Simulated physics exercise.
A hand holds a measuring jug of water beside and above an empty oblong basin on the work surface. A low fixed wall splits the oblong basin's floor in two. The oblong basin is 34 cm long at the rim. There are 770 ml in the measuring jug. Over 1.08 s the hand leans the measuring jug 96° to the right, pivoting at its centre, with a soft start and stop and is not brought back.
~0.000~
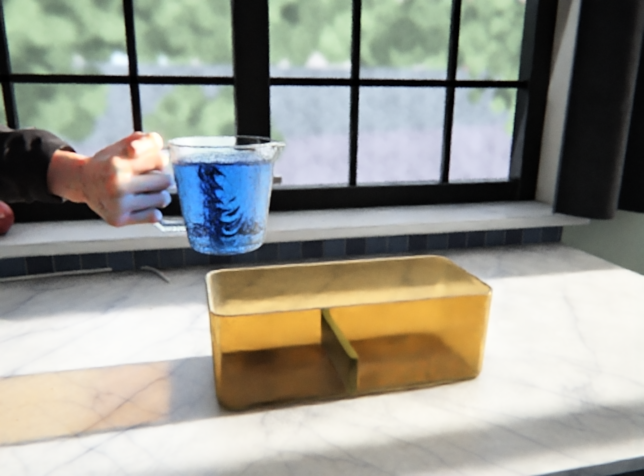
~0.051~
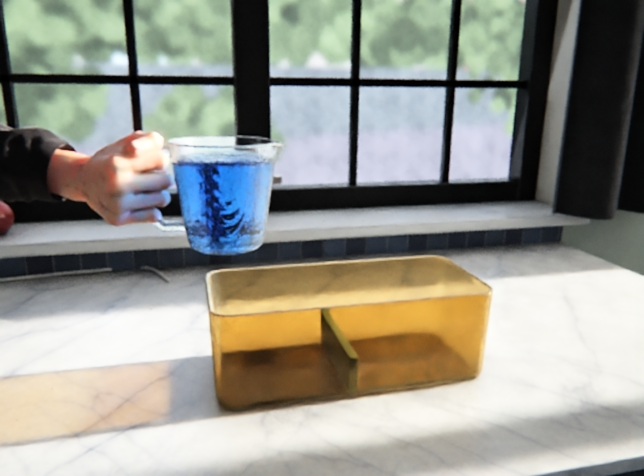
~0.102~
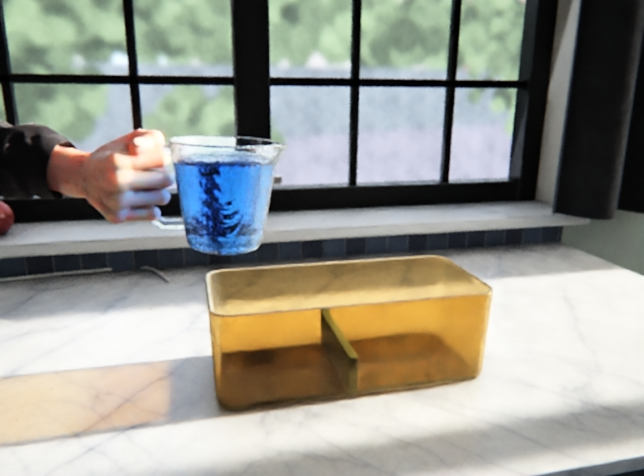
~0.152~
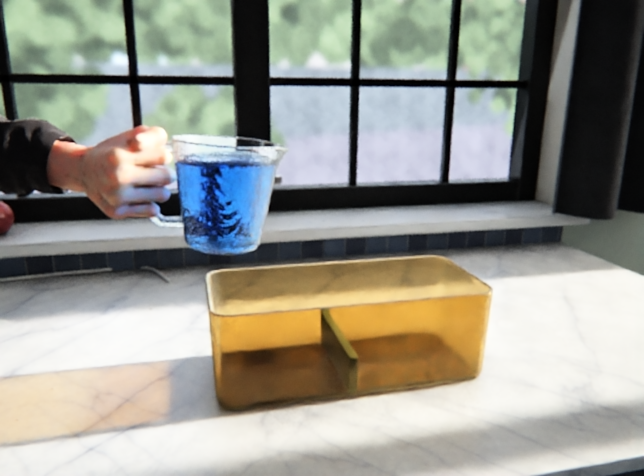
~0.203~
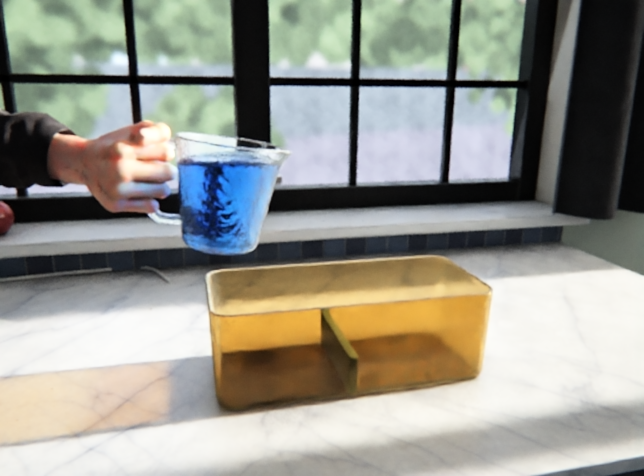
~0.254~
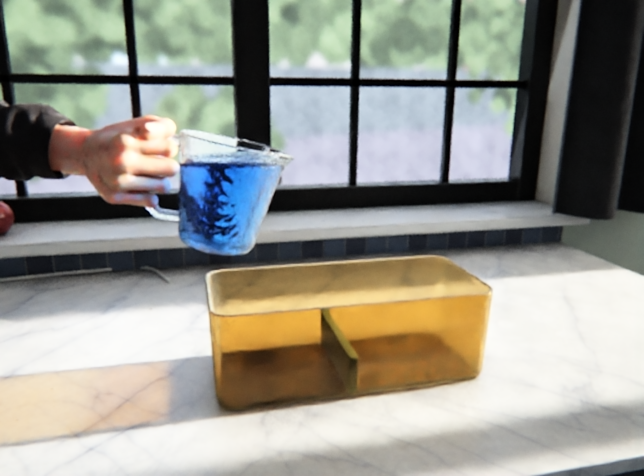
Hand holding a clear measuring jug of blue liquid above an empty amber divided basin, slowly tilting the jug slightly right.
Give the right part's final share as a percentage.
Roughly 63 per cent is past the wall.
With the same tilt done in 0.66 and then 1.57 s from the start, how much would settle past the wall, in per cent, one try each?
First 55, then 70 per cent.
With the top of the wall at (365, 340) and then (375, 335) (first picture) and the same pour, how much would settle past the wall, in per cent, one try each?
First 20, then 5 per cent.
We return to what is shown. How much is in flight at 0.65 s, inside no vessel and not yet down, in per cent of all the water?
Some 16 per cent.
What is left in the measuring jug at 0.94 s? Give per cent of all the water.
Some 26 per cent.
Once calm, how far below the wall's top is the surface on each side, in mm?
Left about 34 mm, right about 28 mm.
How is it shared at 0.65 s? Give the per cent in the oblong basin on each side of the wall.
Near 1 on the left, 6 on the right.
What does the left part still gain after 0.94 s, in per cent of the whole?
Some 26 per cent.
Then, 0.65 s in, the tilt is 63° and 76 per cent is still to pour, 1 is left of the wall and 6 right of it.
Then, 0.94 s in, the tilt is 92° and 27 per cent is still to pour, 11 is left of the wall and 46 right of it.
Then, 1.25 s in, the tilt is 96° and 3 per cent is still to pour, 32 is left of the wall and 63 right of it.
Then, 1.58 s in, the tilt is 96° and 0 per cent is still to pour, 37 is left of the wall and 63 right of it.
Finally, 37 per cent lies left of the wall, 63 right of it and 0 outside.
